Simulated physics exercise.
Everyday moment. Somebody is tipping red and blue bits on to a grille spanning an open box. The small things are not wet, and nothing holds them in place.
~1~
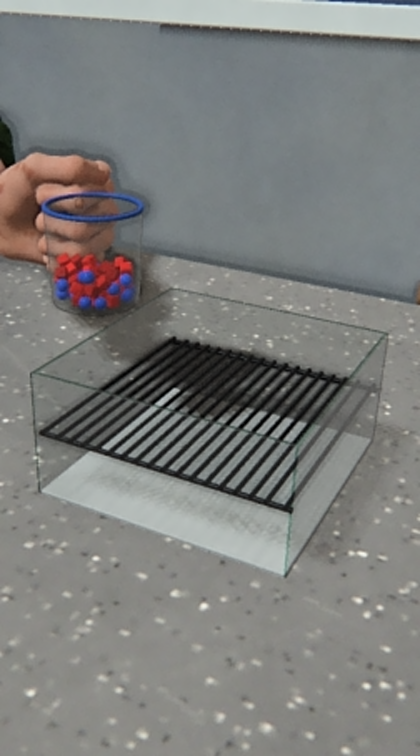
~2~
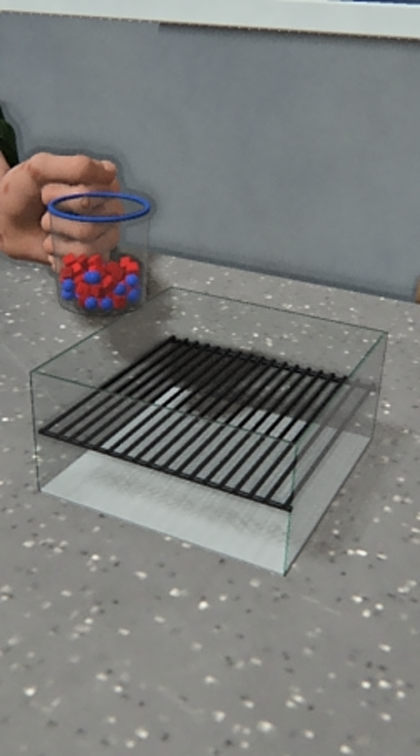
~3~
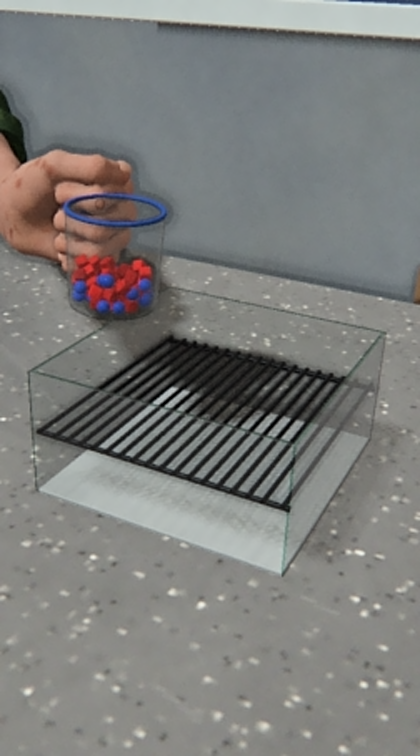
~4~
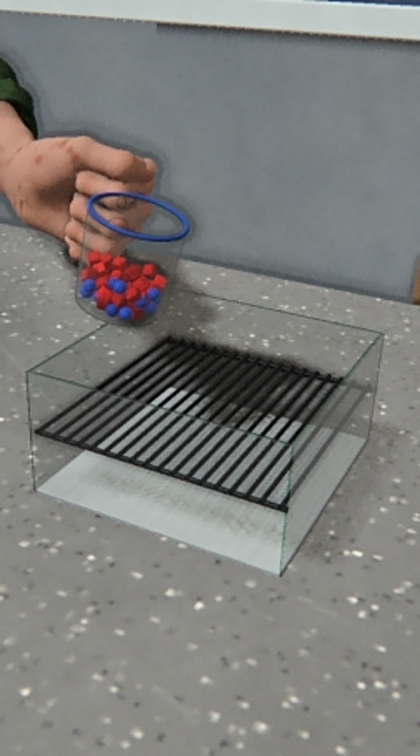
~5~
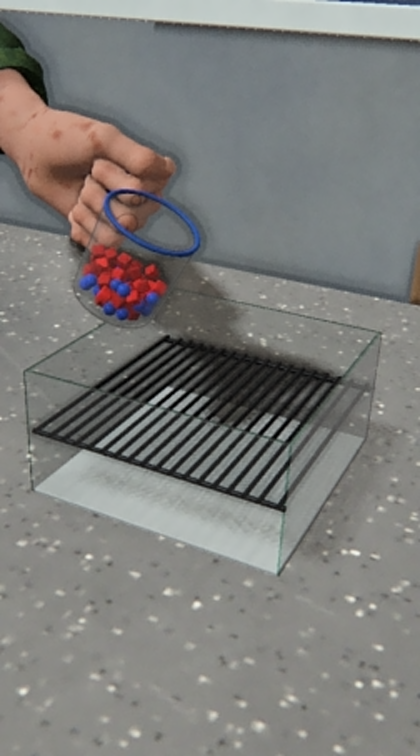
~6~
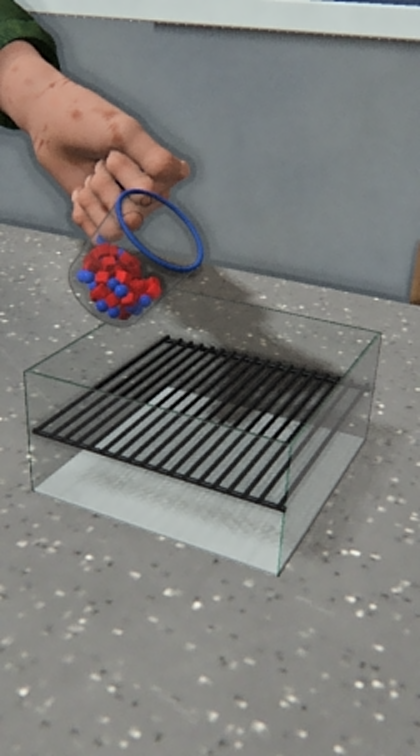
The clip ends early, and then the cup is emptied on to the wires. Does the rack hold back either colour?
Once poured, the red ones are trapped on top. Blue ones, they are trapped on top.
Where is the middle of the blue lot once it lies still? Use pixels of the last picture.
Near pixel (175, 406).
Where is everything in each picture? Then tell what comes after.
The first picture shows cup at (95, 254), upright; rack at (305, 430), 18 wires across; red dice-shaped beads at (101, 284), wider than the gaps; blue round beads at (80, 291), wider than the gaps.
The second picture shows cup at (101, 254), upright; blue ones at (86, 291).
The third picture shows cup at (114, 257), tipped 3°; red ones at (108, 279).
The fourth picture shows cup at (128, 261), tipped 15°; blue ones at (140, 298).
The fifth picture shows cup at (133, 261), tipped 27°; red ones at (126, 289).
The sixth picture shows cup at (133, 262), tipped 40°; rack at (298, 429); red ones at (121, 286); blue ones at (98, 278).
Then, 0.56 s after the last picture, red ones, all in the cup; blue ones, all in the cup.
Then, 1.05 s after the last picture, red ones, most in the cup, about a quarter on or over the wires; blue ones, all in the cup.
Then, 1.47 s after the last picture, red ones, all on or over the wires; blue ones, all on or over the wires.
At rest, red ones, all on the wires, none under the rack; blue ones, all on the wires, none under the rack.
